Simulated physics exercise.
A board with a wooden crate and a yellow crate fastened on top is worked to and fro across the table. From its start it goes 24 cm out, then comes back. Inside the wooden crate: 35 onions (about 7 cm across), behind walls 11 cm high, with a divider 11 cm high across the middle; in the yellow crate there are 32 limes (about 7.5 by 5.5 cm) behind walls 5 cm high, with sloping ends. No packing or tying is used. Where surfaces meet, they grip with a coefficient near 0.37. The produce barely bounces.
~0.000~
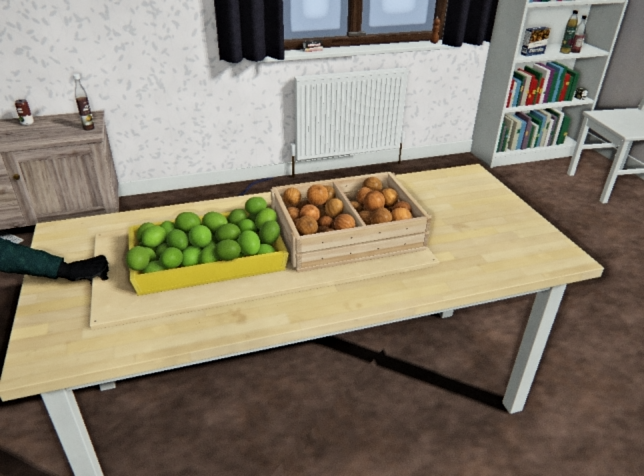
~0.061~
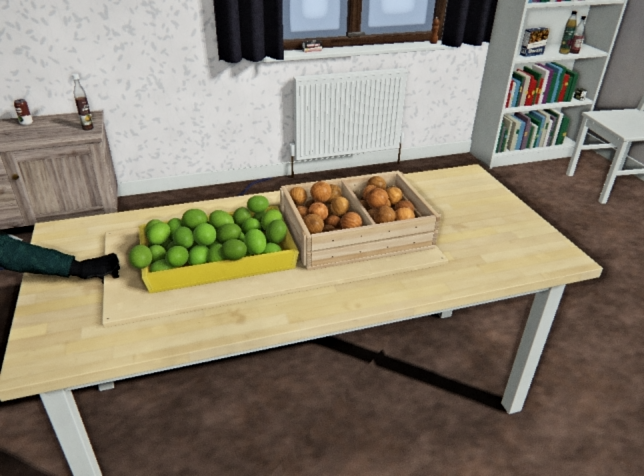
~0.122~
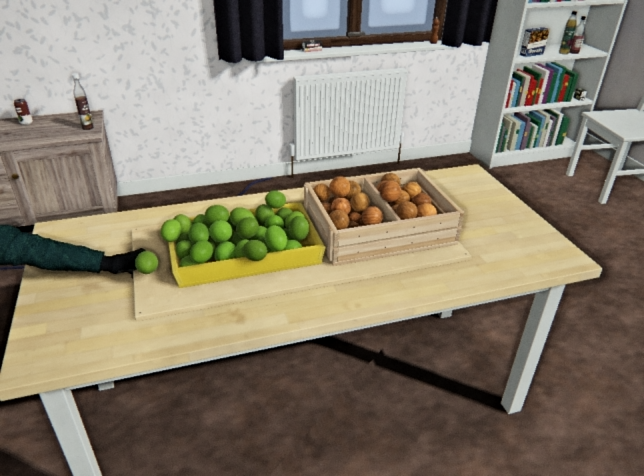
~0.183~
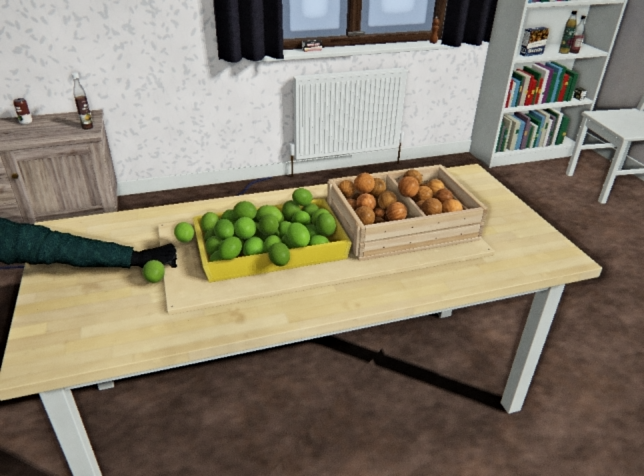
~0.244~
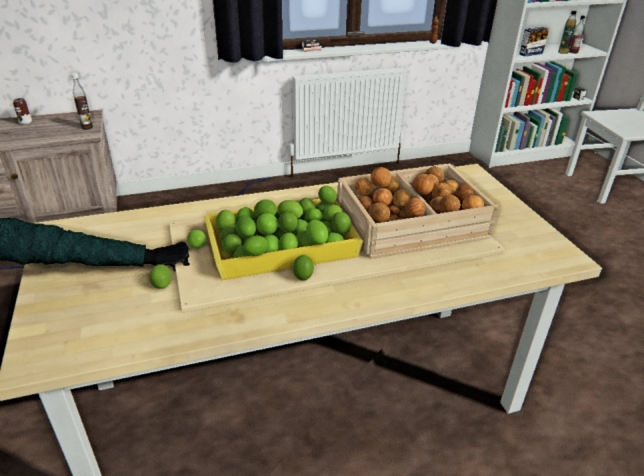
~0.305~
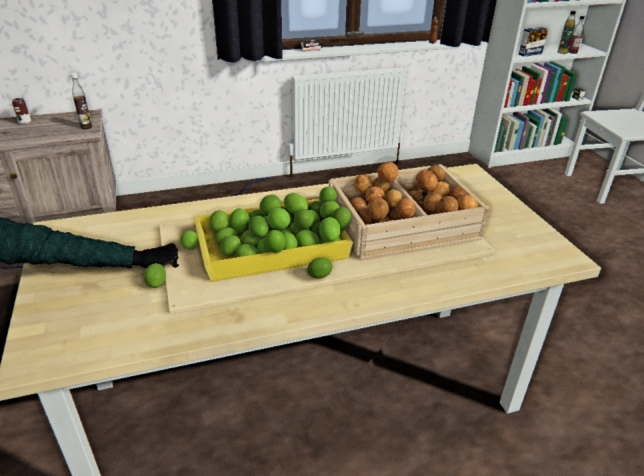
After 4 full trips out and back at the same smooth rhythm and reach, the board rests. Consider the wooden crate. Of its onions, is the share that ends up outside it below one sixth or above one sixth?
Remaining inside: More than five sixths.
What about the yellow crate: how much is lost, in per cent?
Lost: Yellow crate 45 per cent.
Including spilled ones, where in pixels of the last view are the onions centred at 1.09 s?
Middle: About (380, 217) px.
After 0.65 s, 0 of 35 out of the wooden crate and 8 of 32 out of the yellow crate.
After 1.09 s, 1 of 35 out of the wooden crate and 9 of 32 out of the yellow crate.
After 1.70 s, 2 of 35 out of the wooden crate and 15 of 32 out of the yellow crate.
Outcome (at 2.49 s), 2 of 35 out of the wooden crate and 15 of 32 out of the yellow crate. Asked share, 2 of 35, 6 per cent.
